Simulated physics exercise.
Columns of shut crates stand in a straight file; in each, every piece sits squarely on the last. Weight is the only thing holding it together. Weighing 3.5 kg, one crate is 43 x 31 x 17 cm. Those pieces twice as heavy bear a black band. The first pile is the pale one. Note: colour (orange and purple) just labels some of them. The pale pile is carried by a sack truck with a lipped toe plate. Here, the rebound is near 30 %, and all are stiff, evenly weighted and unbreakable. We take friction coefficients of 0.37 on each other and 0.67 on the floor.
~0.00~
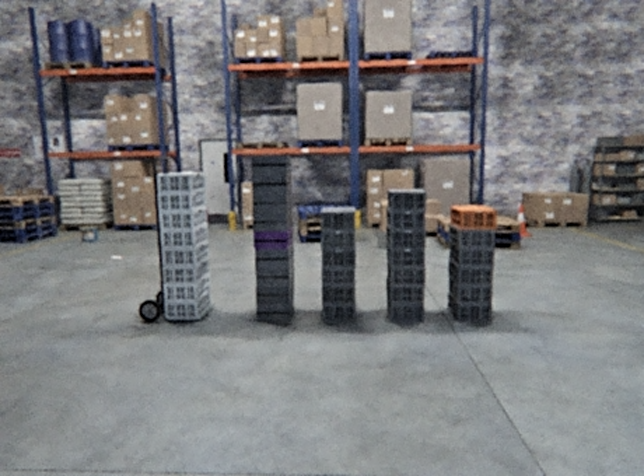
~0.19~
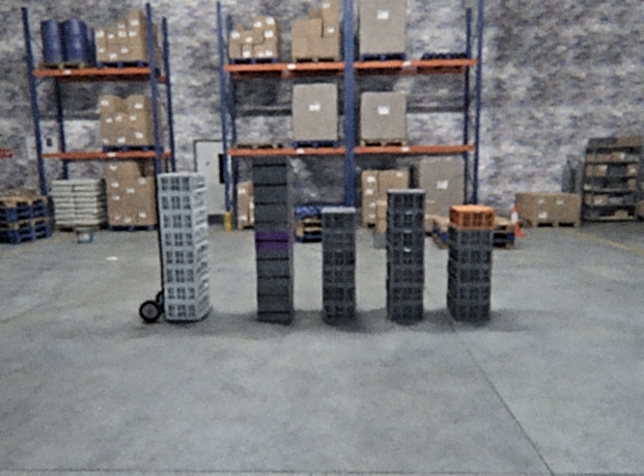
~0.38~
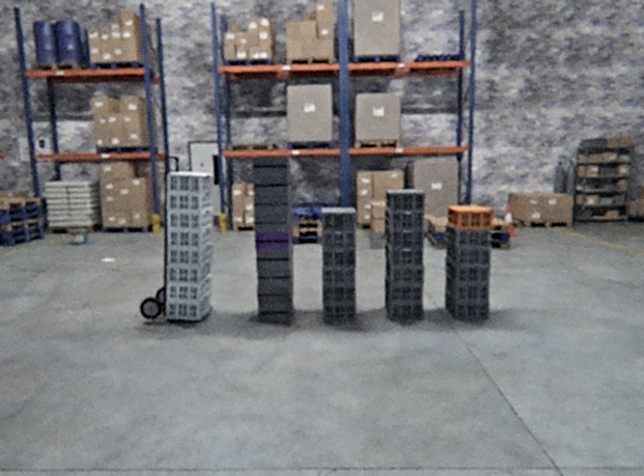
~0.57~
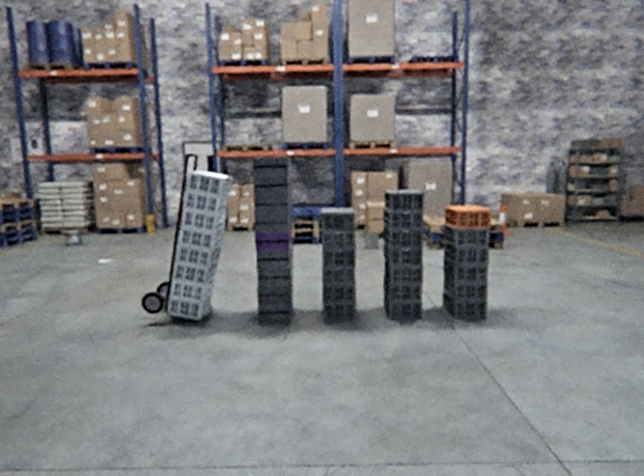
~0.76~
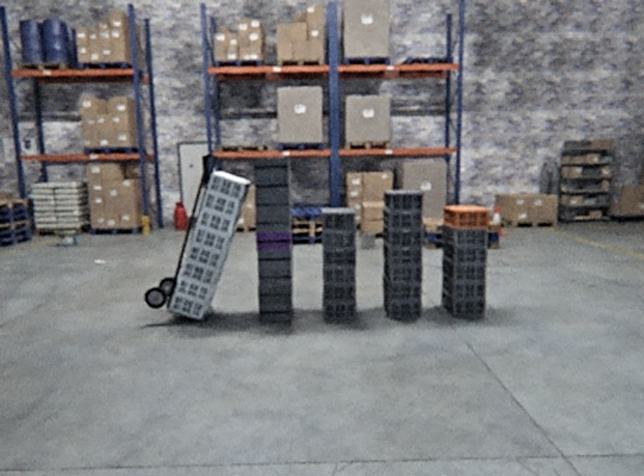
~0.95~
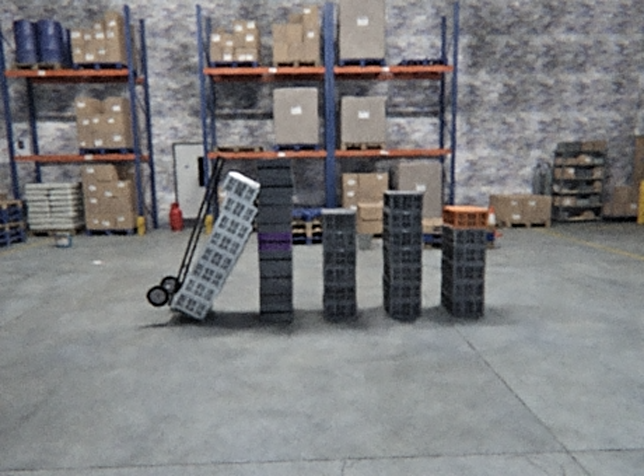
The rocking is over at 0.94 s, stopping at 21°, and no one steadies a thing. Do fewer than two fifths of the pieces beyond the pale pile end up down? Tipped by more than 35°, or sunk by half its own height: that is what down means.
Yes.
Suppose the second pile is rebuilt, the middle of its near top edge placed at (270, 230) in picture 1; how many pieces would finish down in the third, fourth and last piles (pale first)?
You'd get third 0, fourth 0 and last 0.
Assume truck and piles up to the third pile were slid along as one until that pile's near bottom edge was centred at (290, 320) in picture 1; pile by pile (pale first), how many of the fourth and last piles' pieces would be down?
Down per pile: Fourth 0; last 0.
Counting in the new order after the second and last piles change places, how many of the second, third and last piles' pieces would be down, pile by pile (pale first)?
Down per pile: Second 5, third 1, last 0.
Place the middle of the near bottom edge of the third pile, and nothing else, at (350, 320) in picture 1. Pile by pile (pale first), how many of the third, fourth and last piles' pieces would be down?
Then, pile by pile: Third 0, fourth 0, last 0.
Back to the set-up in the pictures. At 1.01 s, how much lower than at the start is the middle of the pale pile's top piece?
Some 0 centimetres.
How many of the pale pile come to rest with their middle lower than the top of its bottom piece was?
The total comes to 1.
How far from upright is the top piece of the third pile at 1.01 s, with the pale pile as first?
Lean: Near 0° off upright.
After 1.01 s, 0 of the pale pile down; none of the 28 other crates down, 3 disturbed.
After 1.42 s, 0 of the pale pile down; none of the 28 other crates down, 6 disturbed; purple crate shifted 22 mm.
At rest (2.0 s), 0 of the pale pile down; none of the 28 other crates down, 5 disturbed; purple crate shifted 15 mm; orange crate unmoved. That is 0 per cent. As the last picture would show them, middles, purple crate near (277, 238), orange crate near (465, 217).
